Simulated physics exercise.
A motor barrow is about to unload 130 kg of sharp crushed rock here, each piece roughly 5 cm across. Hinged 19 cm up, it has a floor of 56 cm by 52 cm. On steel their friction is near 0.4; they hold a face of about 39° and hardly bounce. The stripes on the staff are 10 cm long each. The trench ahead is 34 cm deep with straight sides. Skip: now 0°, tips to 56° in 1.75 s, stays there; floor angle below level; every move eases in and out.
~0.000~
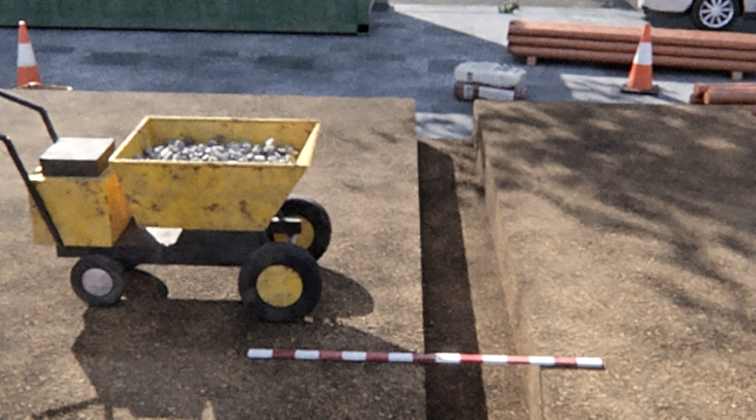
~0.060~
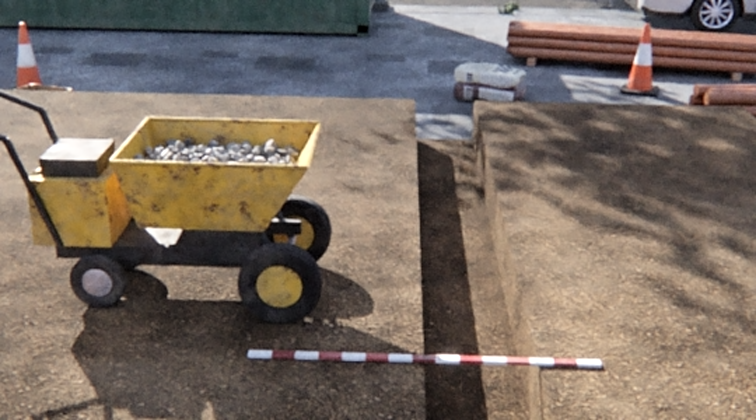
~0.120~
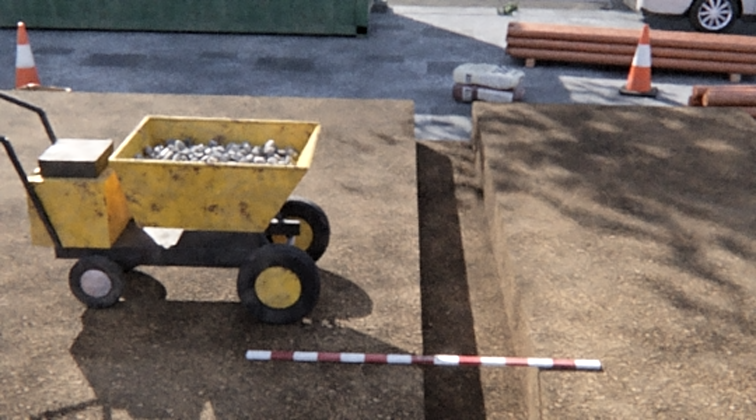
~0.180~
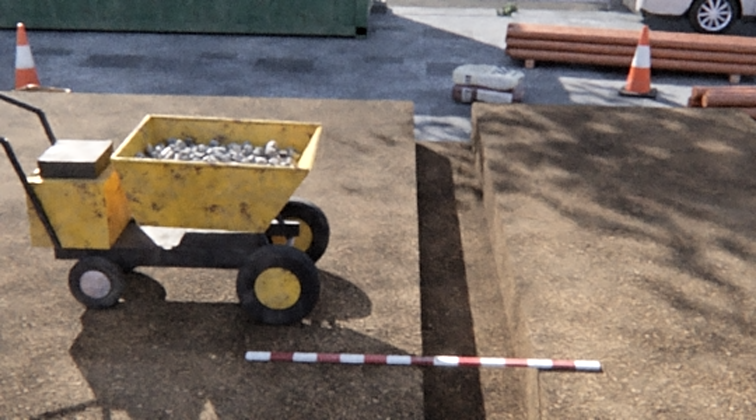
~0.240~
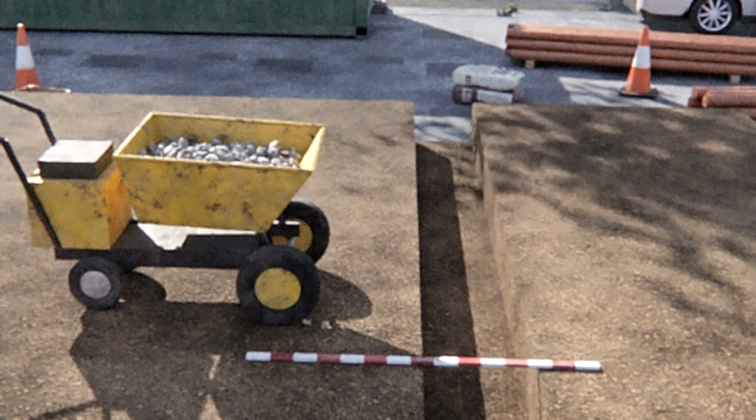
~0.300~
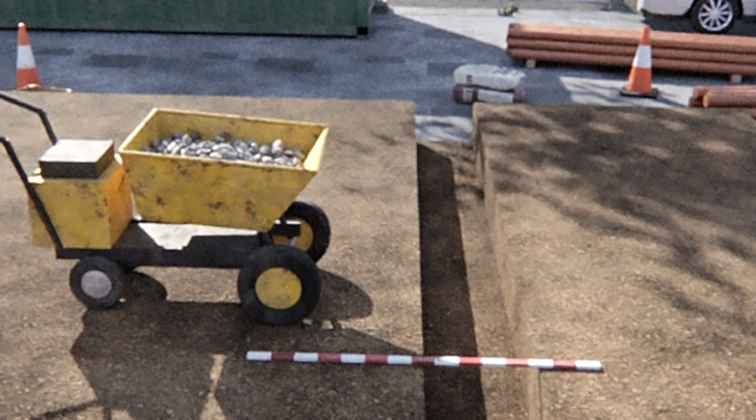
Yellow motor barrow loaded with grey stones standing beside a trench, its skip slowly tilting slightly forward to the right.
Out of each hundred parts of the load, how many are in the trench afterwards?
About 3 out of 100.
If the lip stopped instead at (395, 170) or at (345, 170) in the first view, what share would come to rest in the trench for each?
I'd expect close to 5 per cent at the first and 5 per cent at the second.
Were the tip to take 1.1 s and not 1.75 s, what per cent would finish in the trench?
That works out at about 5 in a hundred.
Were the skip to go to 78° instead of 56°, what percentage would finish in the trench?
It comes out at about 95 percent.
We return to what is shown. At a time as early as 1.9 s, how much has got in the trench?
By that moment, roughly 0 per cent of the load.
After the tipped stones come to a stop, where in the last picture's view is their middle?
The middle should be near (449, 364).
After 1.3 s the floor is at 47°; 100 % in the skip; the foremost stones are at (367, 209).
After 1.9 s the floor is at 56°; 99 % in the skip, 1 % short of the trench; the foremost stones are at (418, 248).
After 2.2 s the floor is at 56°; 98 % in the skip, 1 % in the trench; the foremost stones are at (474, 363).
After 4.2 s the floor is at 56°; 96 % in the skip, 1 % short of the trench, 3 % in the trench; the foremost stones are at (501, 364).
